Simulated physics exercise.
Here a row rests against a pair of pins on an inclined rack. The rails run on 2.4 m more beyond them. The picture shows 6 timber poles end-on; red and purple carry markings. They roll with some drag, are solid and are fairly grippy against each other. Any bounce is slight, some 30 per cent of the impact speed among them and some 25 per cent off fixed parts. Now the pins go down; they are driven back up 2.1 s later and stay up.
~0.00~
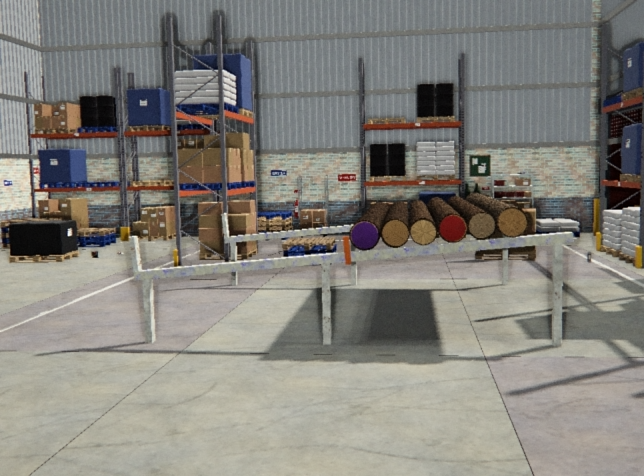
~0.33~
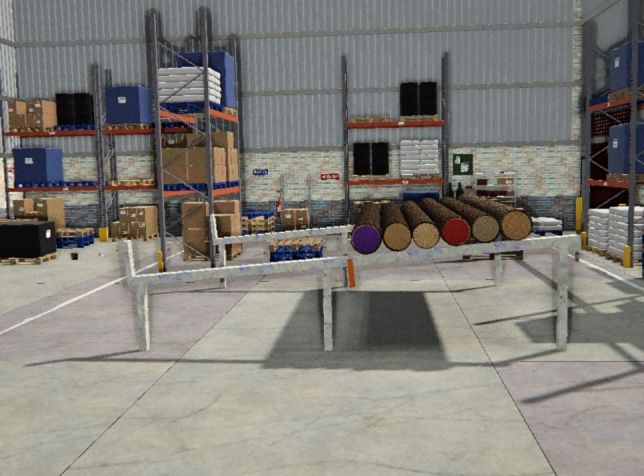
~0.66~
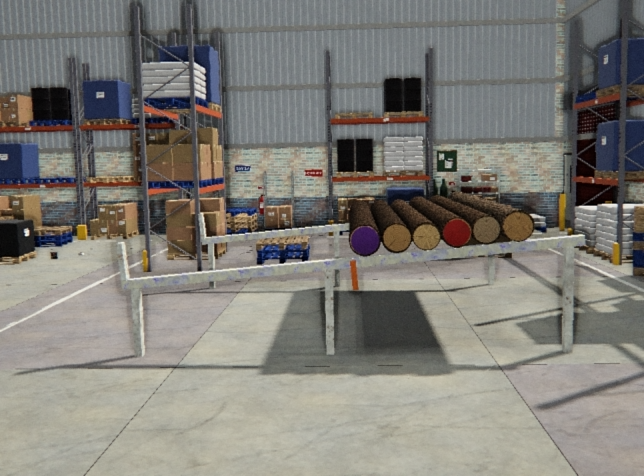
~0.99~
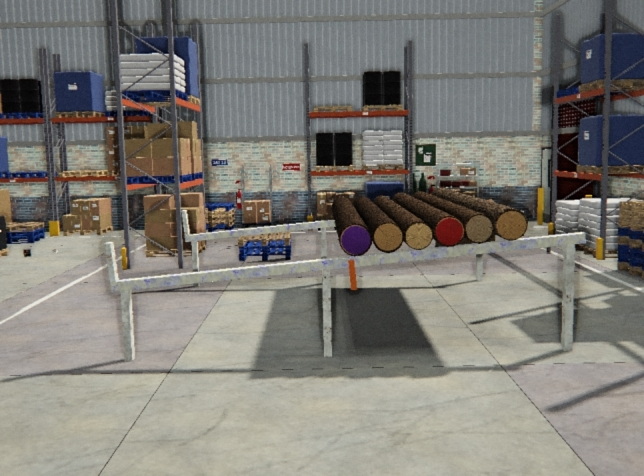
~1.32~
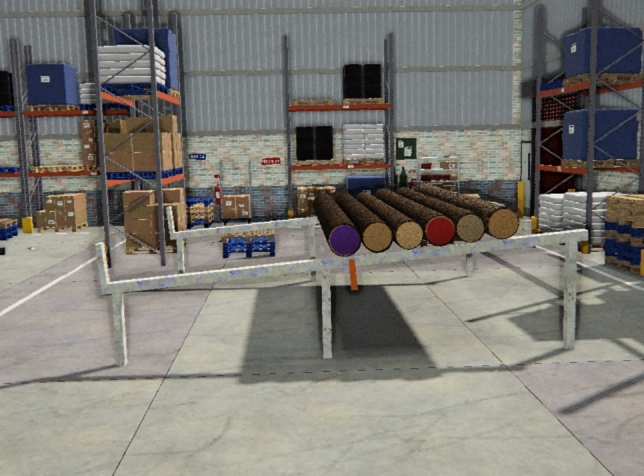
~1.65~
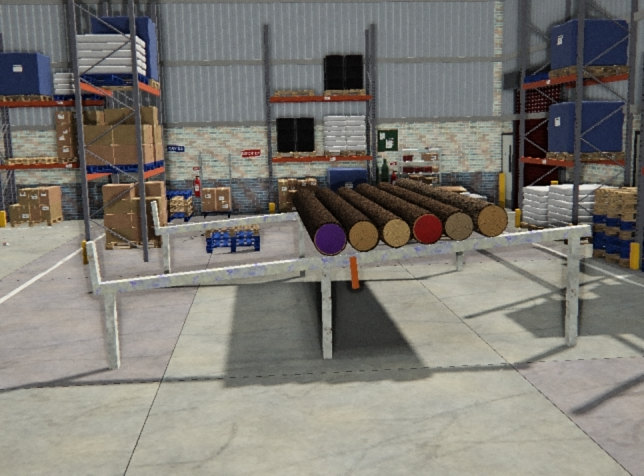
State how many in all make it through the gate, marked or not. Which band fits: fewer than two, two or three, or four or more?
I would say two or three.
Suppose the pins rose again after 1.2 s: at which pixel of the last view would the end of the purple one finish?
Around (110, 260).
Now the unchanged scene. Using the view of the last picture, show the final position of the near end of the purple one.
Rest position in the last view: About (114, 265).
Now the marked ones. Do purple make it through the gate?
Result - purple breaks loose.
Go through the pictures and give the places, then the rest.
Red at (453, 228), purple at (365, 236); pins up; the rack falls 5°, in the first picture.
Red at (456, 231), purple at (366, 239); pins down, in the second picture.
Red at (457, 233), purple at (365, 241); pins down; the first has rolled 5 cm, in the third picture.
Red at (449, 232), purple at (356, 240); pins down; the first has rolled 15 cm, in the fourth picture.
Red at (440, 231), purple at (345, 240); pins down; the first has rolled 25 cm, in the fifth picture.
Red at (428, 229), purple at (331, 239); pins down; the first has rolled 40 cm, in the sixth picture.
After 2.0 s, red is on the rails, 55 cm above the pins, rolling left; purple is on the rails, 40 cm below the pins, rolling left; 2 through so far.
After 2.2 s, red is on the rails, 45 cm above the pins; purple is on the rails, 50 cm below the pins, rolling left; 2 through so far.
At rest (5.2 s), red is on the rails, 45 cm above the pins; purple is on the rails, 220 cm below the pins; 2 through so far.
